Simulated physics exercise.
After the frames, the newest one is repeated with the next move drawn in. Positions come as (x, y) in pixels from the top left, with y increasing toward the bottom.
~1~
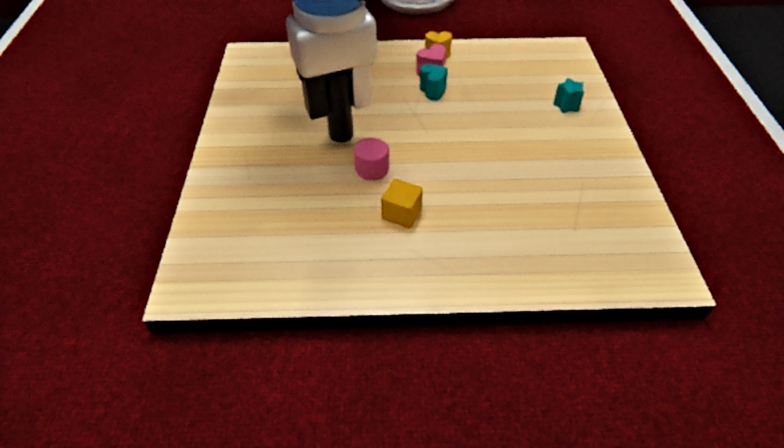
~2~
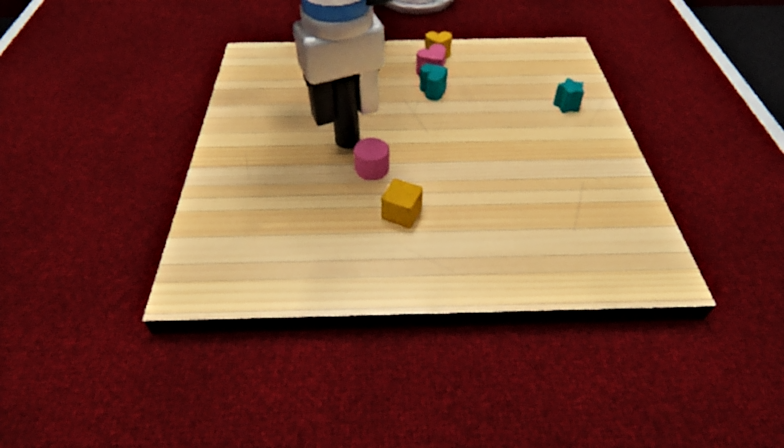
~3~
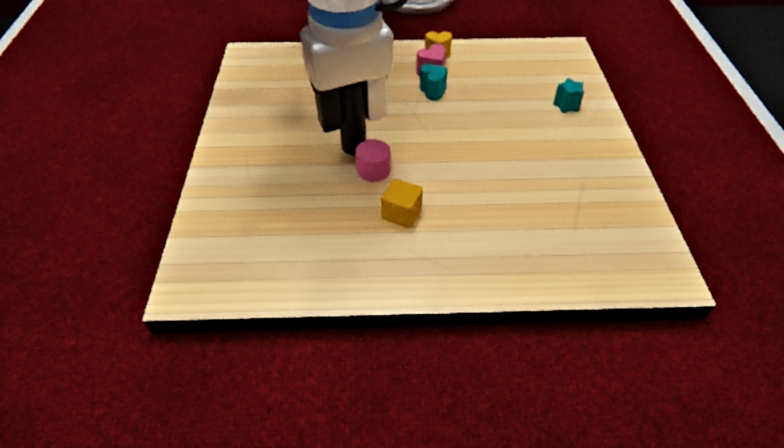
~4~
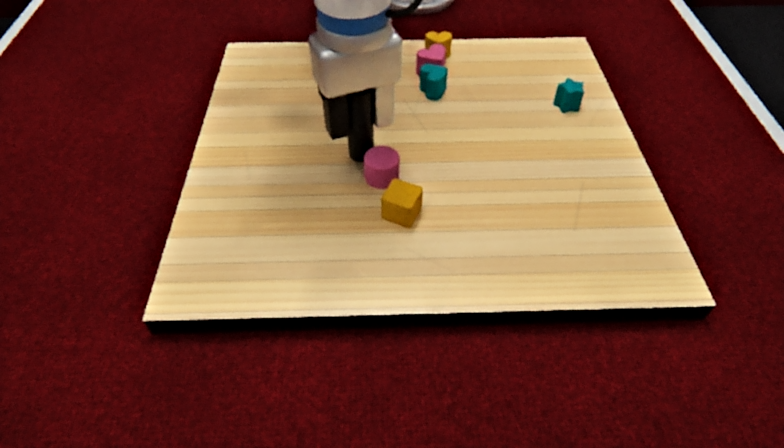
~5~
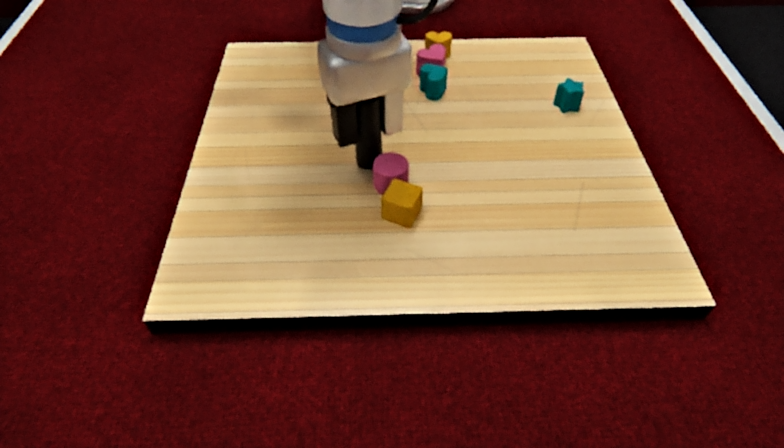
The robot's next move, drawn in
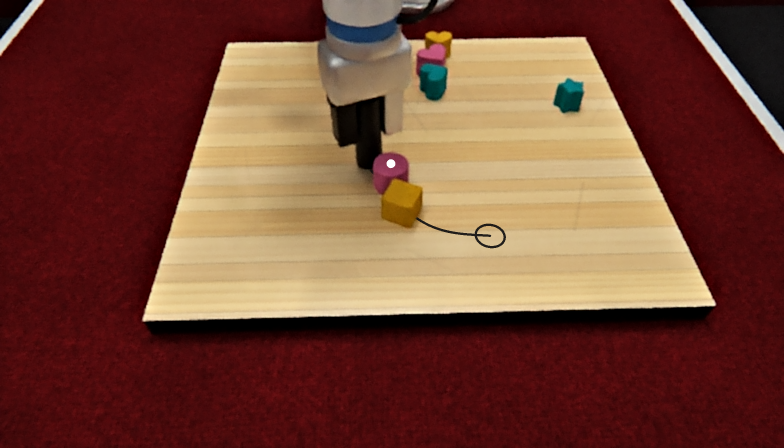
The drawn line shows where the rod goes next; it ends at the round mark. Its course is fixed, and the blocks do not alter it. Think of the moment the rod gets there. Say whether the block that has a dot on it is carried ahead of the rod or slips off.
That block drops off.
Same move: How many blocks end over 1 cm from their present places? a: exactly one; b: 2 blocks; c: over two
Choice b: 2 blocks.
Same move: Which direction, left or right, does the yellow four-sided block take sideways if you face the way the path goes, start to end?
Right-hand side.
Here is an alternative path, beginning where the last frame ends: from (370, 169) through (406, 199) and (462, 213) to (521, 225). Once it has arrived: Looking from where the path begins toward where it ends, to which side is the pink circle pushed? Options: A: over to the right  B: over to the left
B
Drawn move, from (370, 169) by way of (397, 200) and (435, 228) to (490, 236); the dot is on the pink circle.
What follows on the original path. One third of the way, rod (398, 193); pink circle (431, 181); yellow four-sided block (408, 206).
Two thirds of the way, rod (438, 221); pink circle (451, 186); yellow four-sided block (426, 235), turned 55° clockwise.
At the end, rod (492, 228); pink circle (451, 186); yellow four-sided block (427, 235), turned 60° clockwise.
